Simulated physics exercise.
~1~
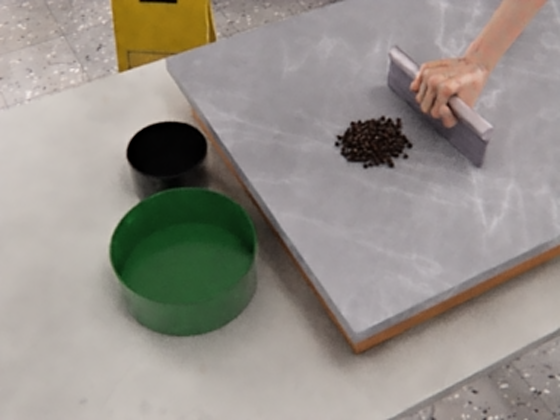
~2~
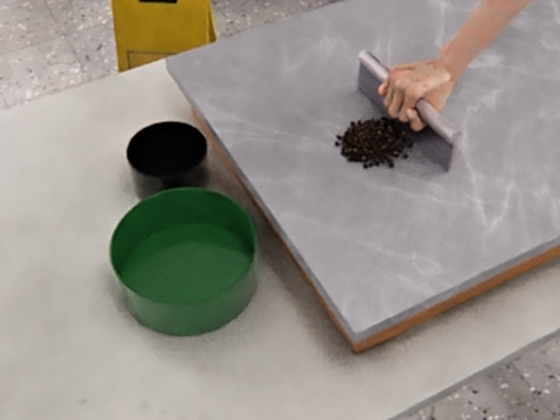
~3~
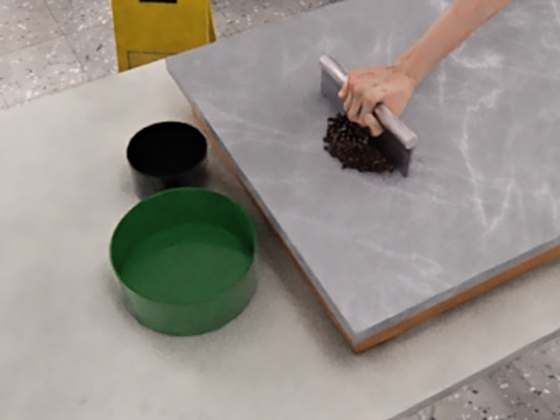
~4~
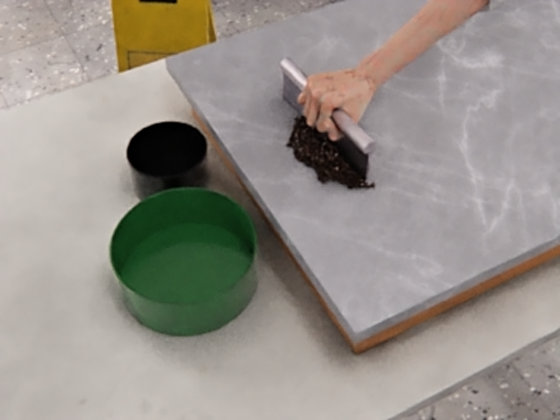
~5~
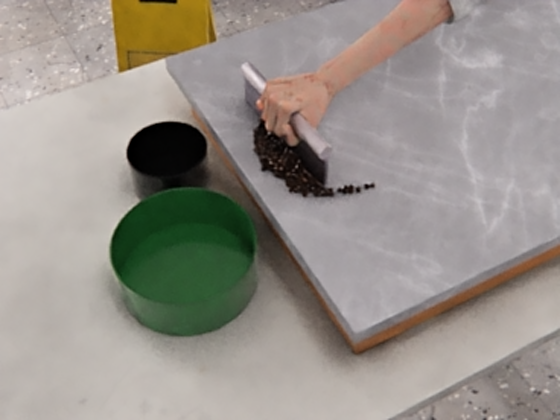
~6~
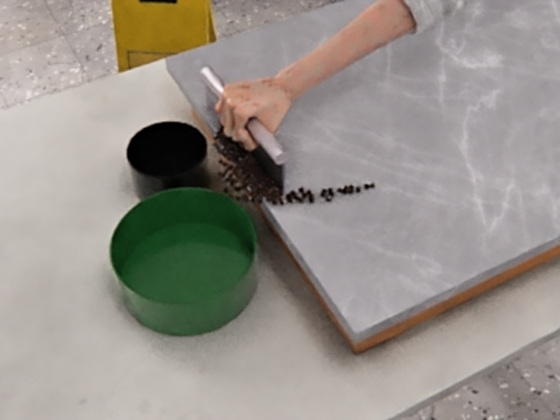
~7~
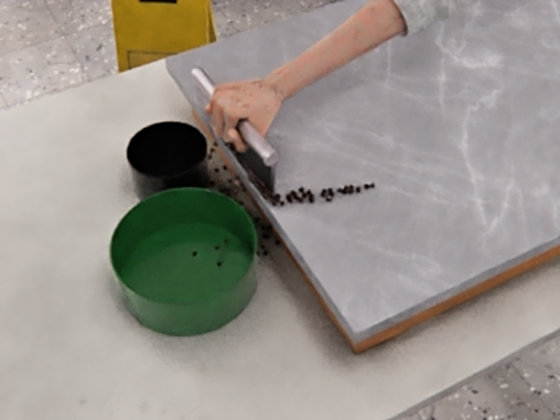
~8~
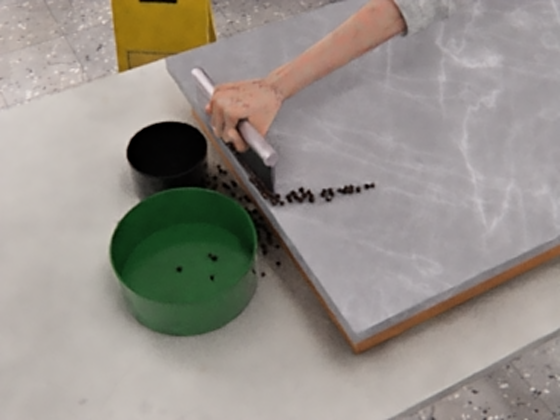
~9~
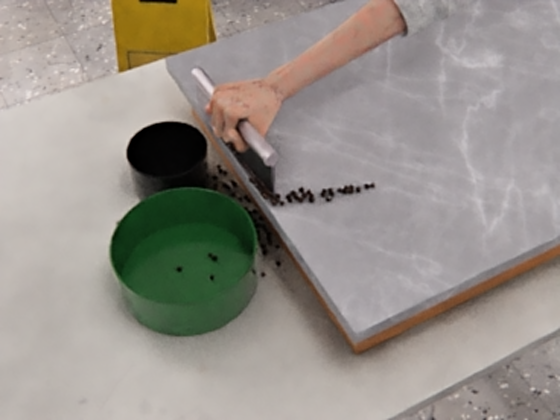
A hand slid a scraper leftward across a gray marble slab, pushing a pile of coffee beans over the edge; most dropped into the gap beside the green and black pots, a few landed in the green one, and a trail stayed on top.
